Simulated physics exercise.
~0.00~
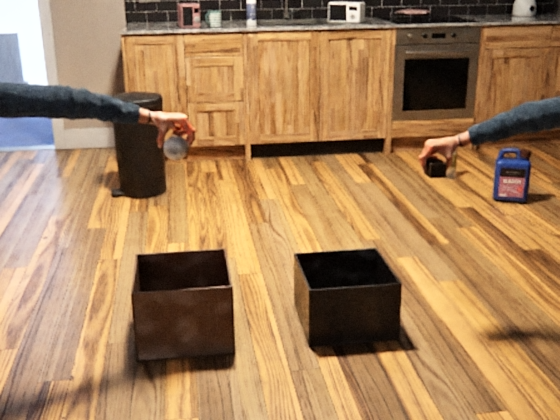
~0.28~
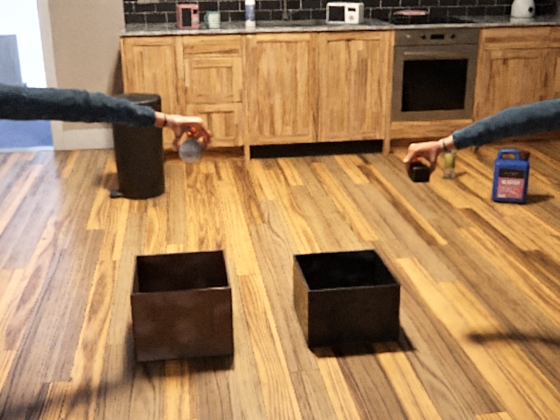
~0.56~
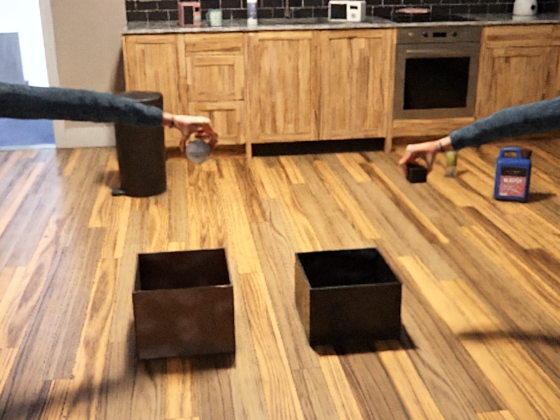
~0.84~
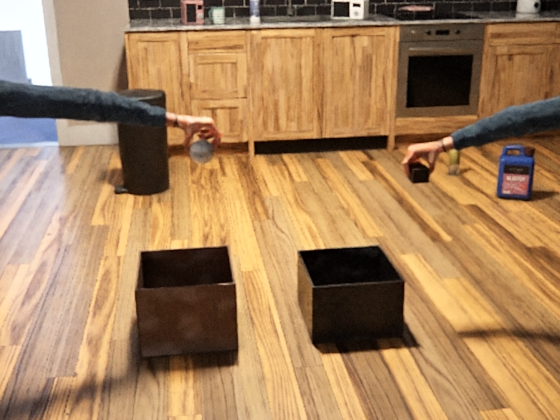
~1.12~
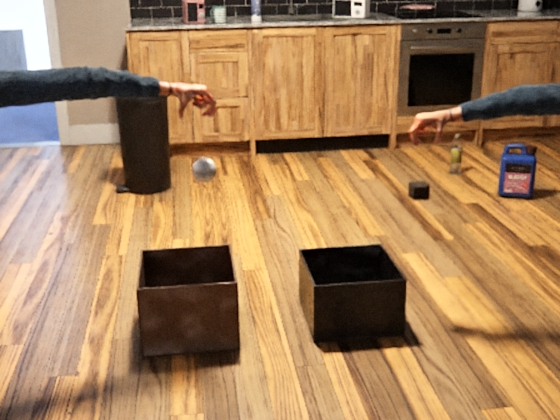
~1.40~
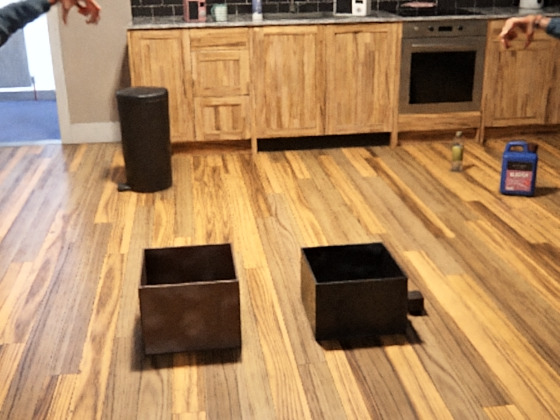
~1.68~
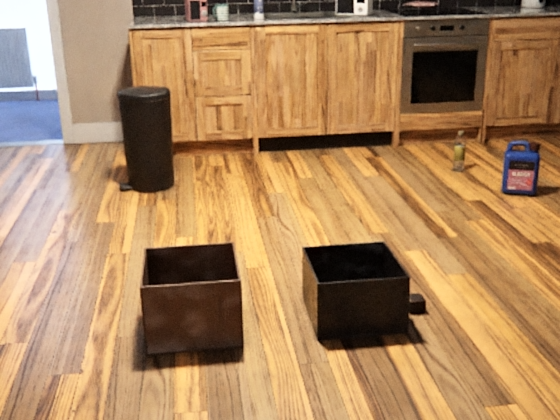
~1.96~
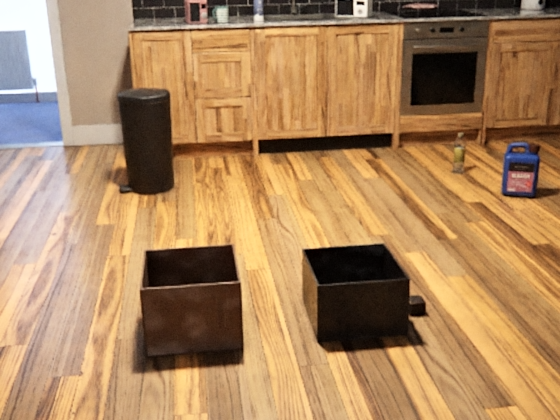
Two hands releasing a pale ball and a black block above open containers, the ball dropping inside, the block landing beside the right one.
